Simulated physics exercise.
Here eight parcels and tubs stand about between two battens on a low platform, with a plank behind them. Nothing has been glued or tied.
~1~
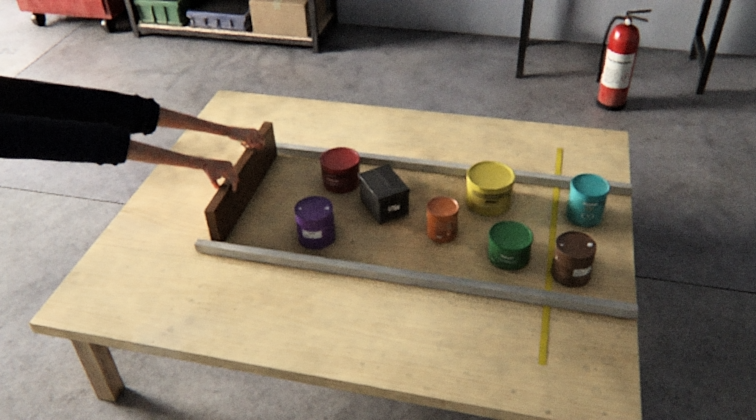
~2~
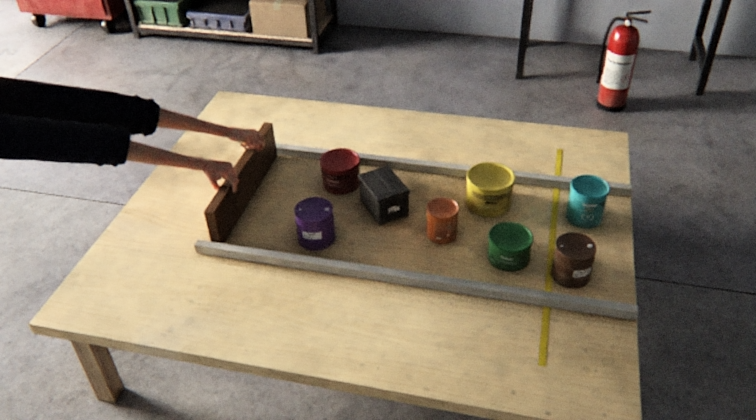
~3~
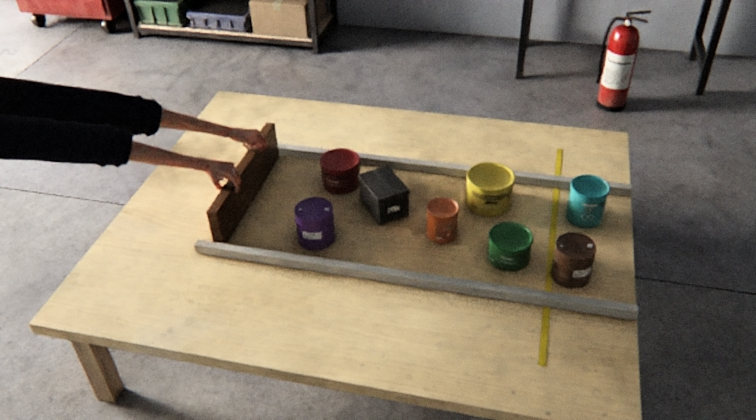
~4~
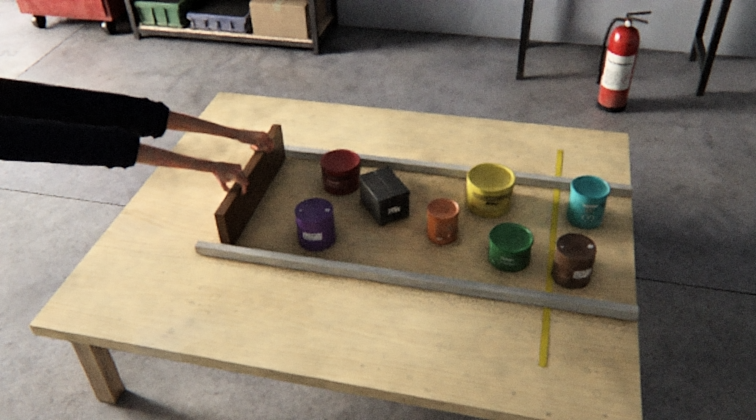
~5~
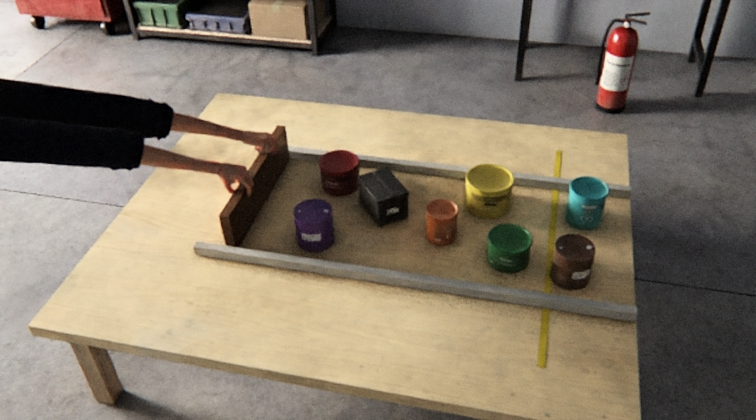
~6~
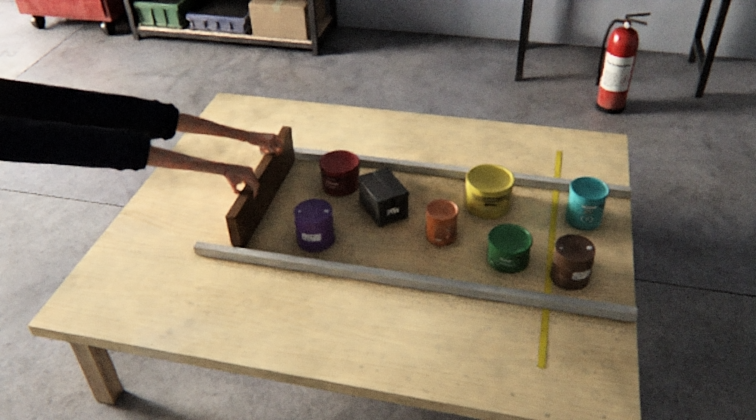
Two hands slid a brown plank a short way to the right between two rails on a wooden table, while the eight colored tubs and containers in front of it stayed practically still.
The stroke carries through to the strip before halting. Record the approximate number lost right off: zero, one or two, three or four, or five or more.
The tally of falls will come to a mere one or two.
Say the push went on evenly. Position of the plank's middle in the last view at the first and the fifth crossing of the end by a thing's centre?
At (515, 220) for the first, at (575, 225) for the fifth.
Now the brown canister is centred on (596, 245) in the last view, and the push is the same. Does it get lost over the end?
Result: It falls away.
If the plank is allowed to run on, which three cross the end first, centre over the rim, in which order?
First comes the turquoise pail, followed by the brown canister, and then the yellow pail.
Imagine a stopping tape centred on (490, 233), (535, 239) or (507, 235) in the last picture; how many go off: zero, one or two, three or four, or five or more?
Taking the places in the order asked: None, then either one or two, then not one.
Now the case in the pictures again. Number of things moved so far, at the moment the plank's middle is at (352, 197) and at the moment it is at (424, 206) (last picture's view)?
By then 3, and 5.
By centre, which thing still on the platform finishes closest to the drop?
The yellow pail ends up foremost.
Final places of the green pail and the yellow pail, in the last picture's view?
You'll see the green pail at (615, 275), with the yellow pail at (622, 212).
Soon after, none off yet; turquoise pail at rest near (586, 204); brown canister at rest near (573, 262); green pail at rest near (509, 249).
After that, none off yet; turquoise pail at rest near (586, 204); brown canister at rest near (573, 262); green pail displaced a little near (526, 254).
In the end, the number that fall off is one or two; gone, brown canister and turquoise pail.
